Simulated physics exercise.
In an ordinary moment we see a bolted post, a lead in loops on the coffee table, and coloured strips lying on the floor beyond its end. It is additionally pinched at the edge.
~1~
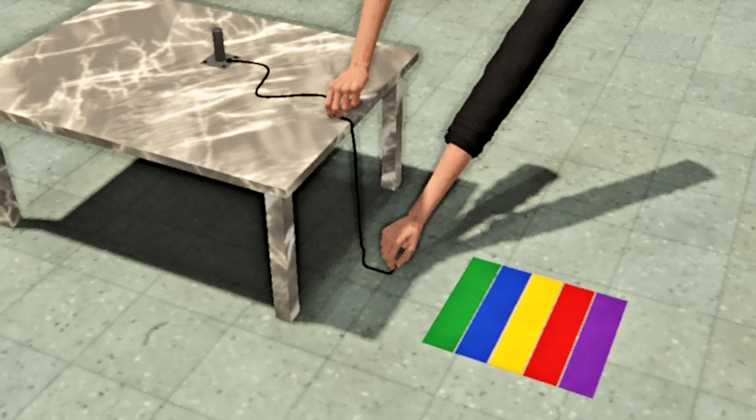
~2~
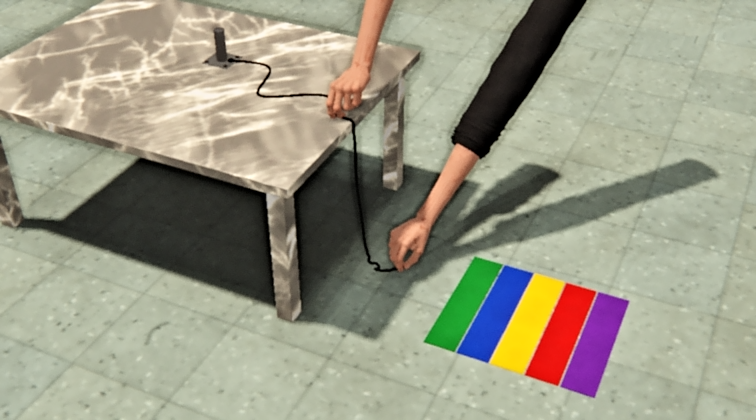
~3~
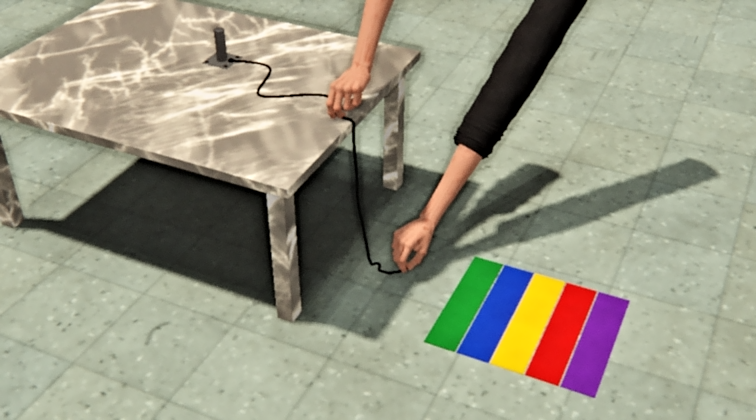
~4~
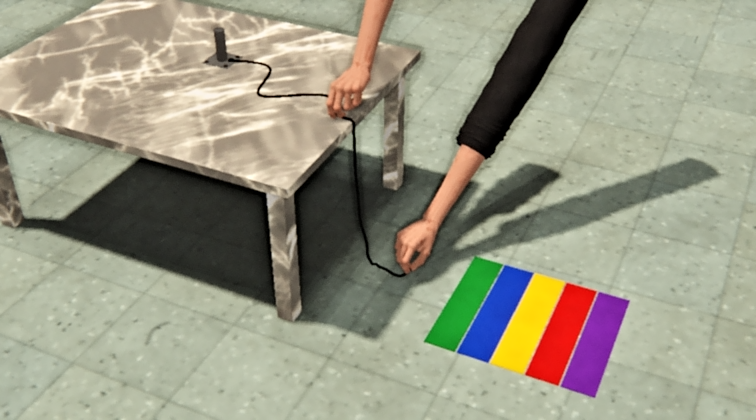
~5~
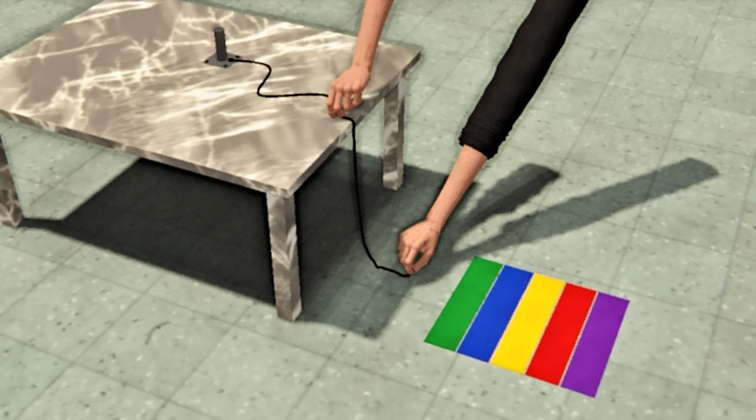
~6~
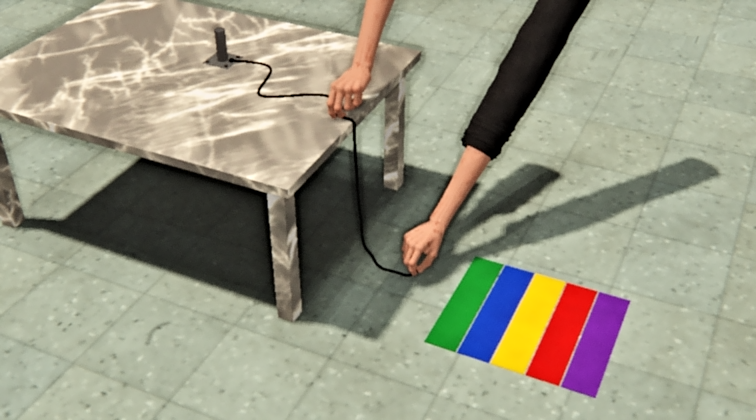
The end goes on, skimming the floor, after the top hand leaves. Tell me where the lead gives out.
It gives out over the red strip.
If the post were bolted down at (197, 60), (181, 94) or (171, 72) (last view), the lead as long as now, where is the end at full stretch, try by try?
Close to (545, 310), (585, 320) and (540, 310) in that order.
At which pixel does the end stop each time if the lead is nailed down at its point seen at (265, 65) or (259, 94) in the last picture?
(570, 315), then (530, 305).
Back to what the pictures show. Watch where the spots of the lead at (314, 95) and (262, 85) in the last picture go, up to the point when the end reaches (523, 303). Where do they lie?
(346, 111), then (289, 87).
Soon after, end near (524, 303); over yellow.
Then, end near (555, 312); over red.
At full stretch, end near (574, 318); over red. It halts on the red strip.
